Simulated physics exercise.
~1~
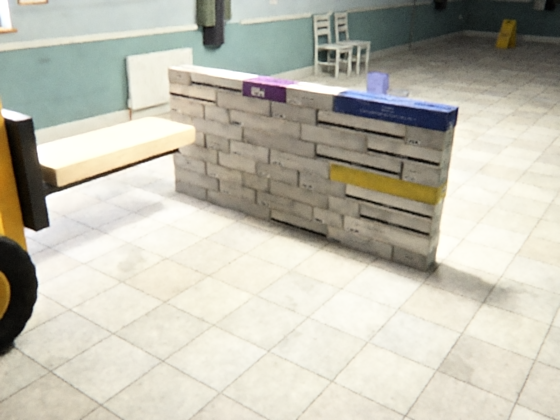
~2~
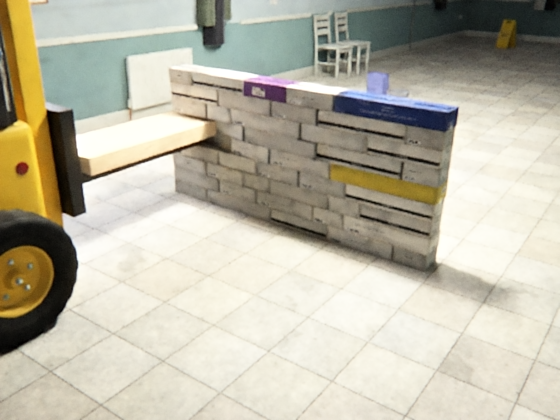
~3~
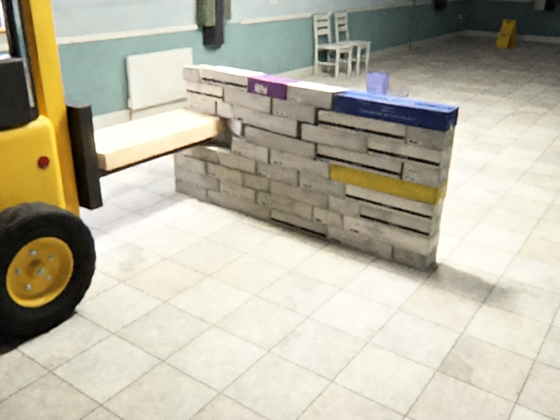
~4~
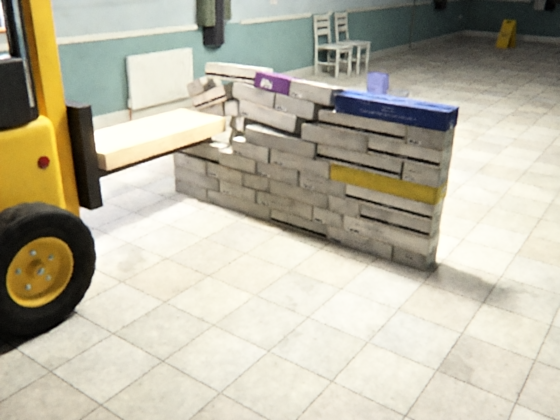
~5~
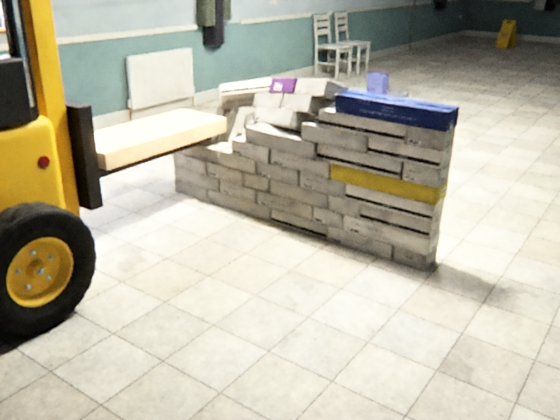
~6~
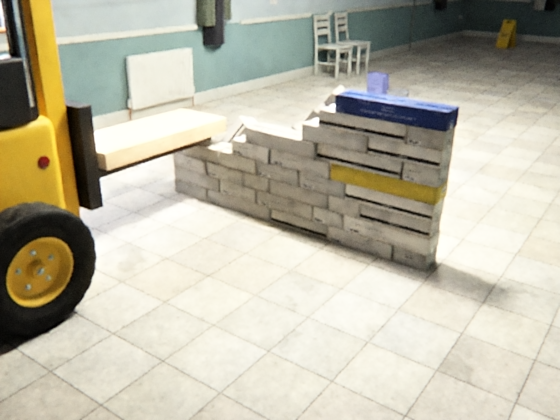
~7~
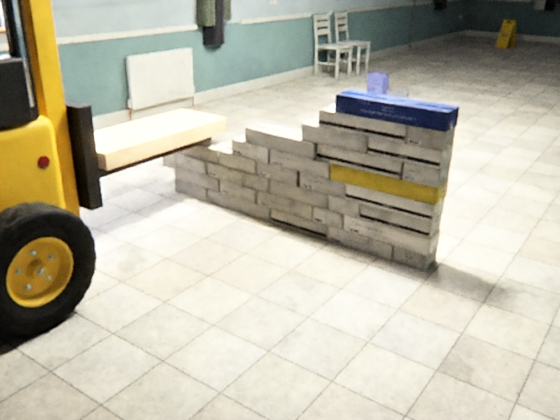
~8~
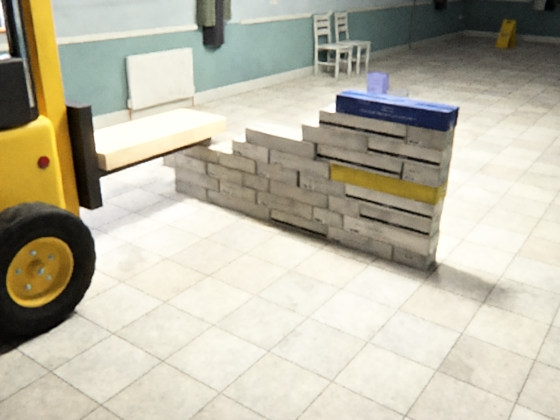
In a room with pale floor tiles and teal and white walls, seen from a fixed, slightly raised view, a wall of grey boxes stands across the middle. A purple box sits along its top, a blue one lies at the top right, and a yellow one is set lower at the right. From the left, a yellow lift truck pushes a pale block into the wall's left end and stops. The upper left boxes shift and tilt, then drop out of sight behind with the purple one. The lower rows and right end, with blue and yellow boxes, remain standing.
